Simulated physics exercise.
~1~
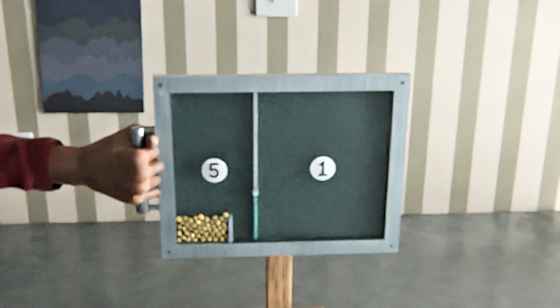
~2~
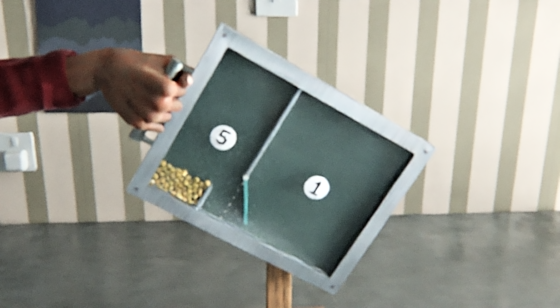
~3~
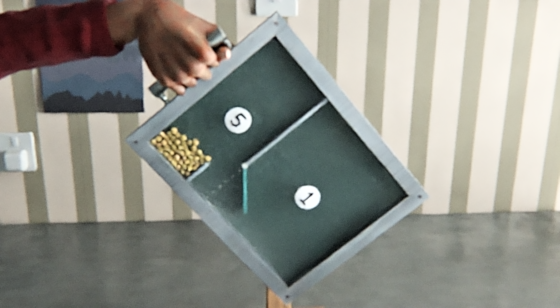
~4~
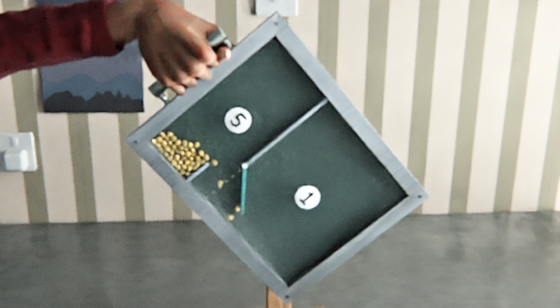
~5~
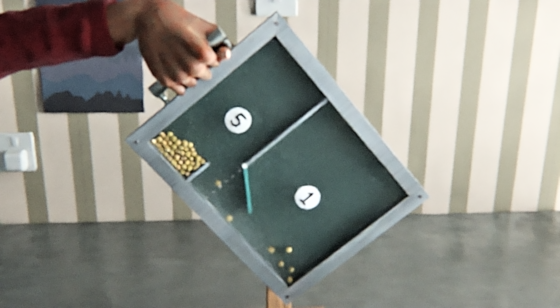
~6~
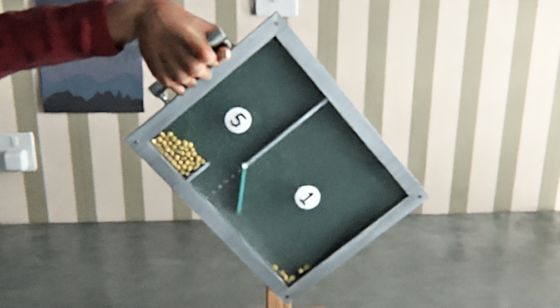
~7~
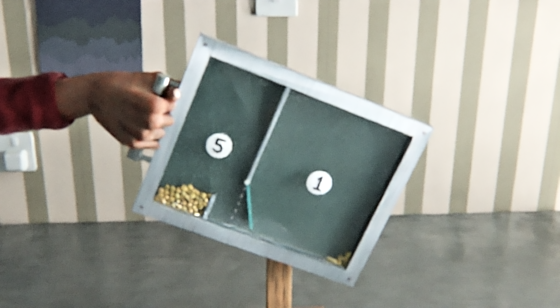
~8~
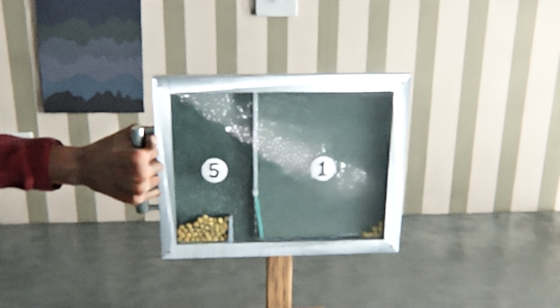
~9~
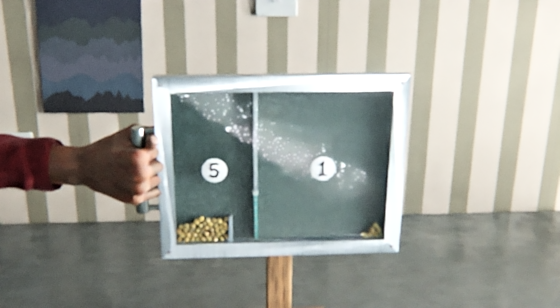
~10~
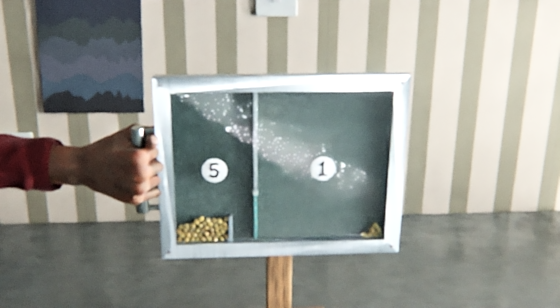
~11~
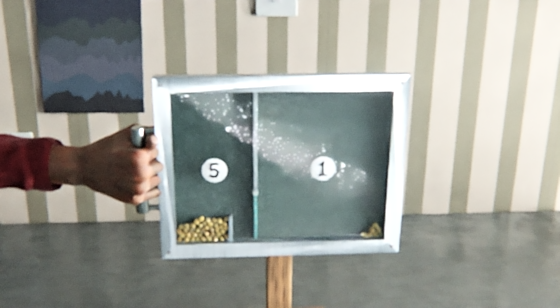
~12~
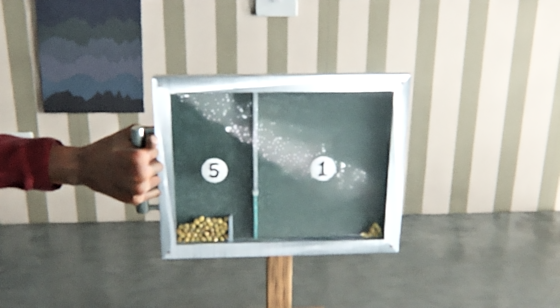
Hand tilting a framed bead sorter clockwise, some beads slipping past a turquoise flap rightward, then levelling it, most beads staying left.
